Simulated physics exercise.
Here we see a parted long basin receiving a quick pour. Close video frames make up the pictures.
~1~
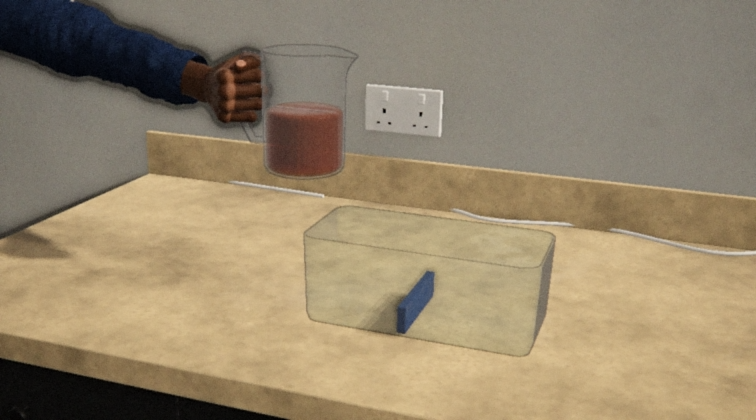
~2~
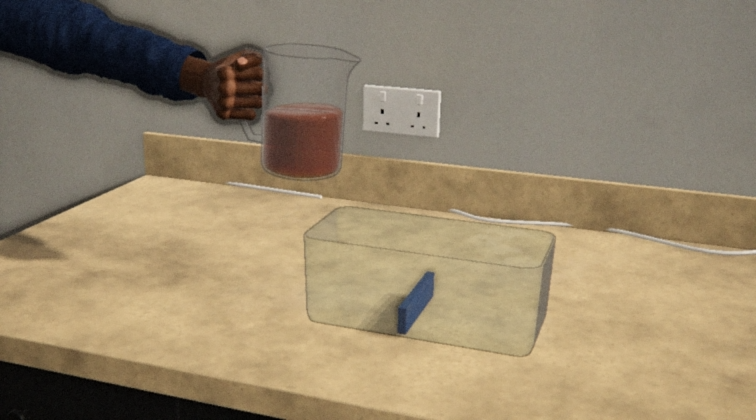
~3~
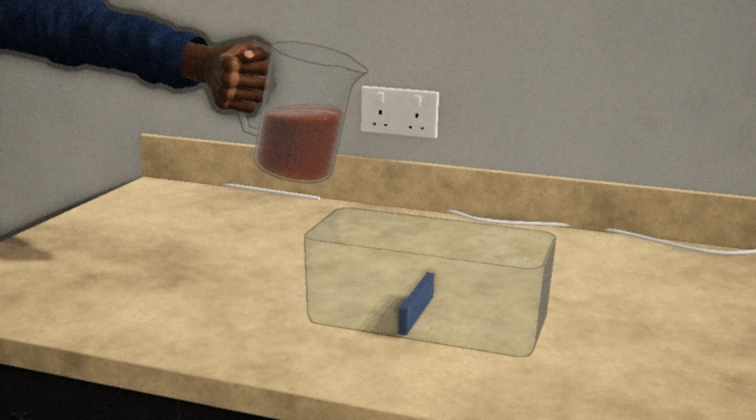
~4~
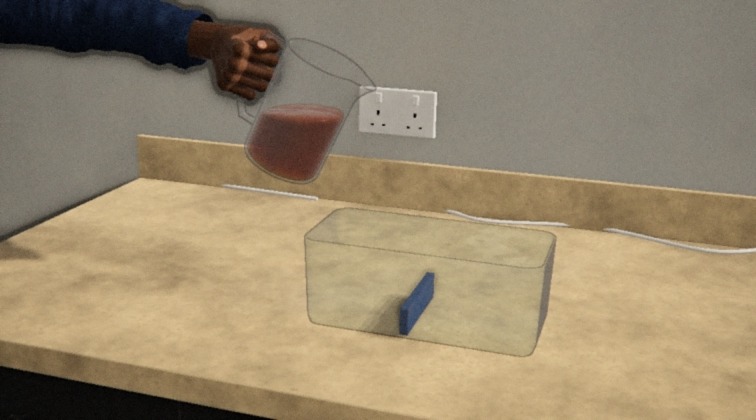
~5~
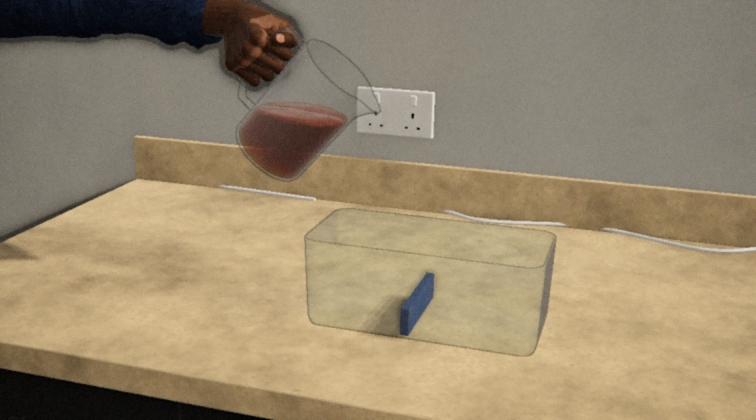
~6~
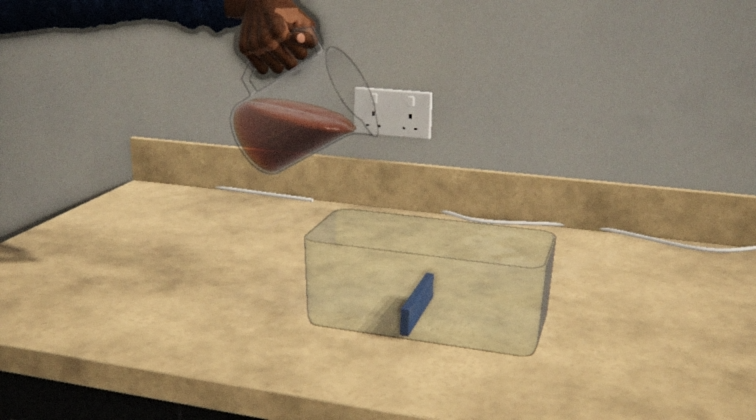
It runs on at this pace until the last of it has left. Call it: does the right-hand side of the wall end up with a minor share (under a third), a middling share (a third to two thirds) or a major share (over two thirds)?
The right side gets a middling share.
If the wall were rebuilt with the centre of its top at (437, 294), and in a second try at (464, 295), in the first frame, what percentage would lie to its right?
In turn some 15 and 5 in a hundred.
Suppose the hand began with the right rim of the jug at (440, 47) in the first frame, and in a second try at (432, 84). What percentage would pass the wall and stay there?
First try: Near 75 percent; second try: Near 90 percent.
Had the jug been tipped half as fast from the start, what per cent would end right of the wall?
I'd say roughly 45 in every hundred ends up there.
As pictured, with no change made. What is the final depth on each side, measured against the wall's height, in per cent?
Once it settles, the left reaches around 50 and the right around 40.
A moment on, the jug is tipped on its side and 79 per cent is still to pour, 4 is left of the wall and 0 right of it.
Next, the jug is tipped on its side and 41 per cent is still to pour, 20 is left of the wall and 17 right of it.
Then the jug is tipped on its side and 22 per cent is still to pour, 23 is left of the wall and 45 right of it.
Later the jug is tipped on its side and 11 per cent is still to pour, 34 is left of the wall and 50 right of it.
In the end 46 per cent lies left of the wall, 51 right of it and 1 outside.
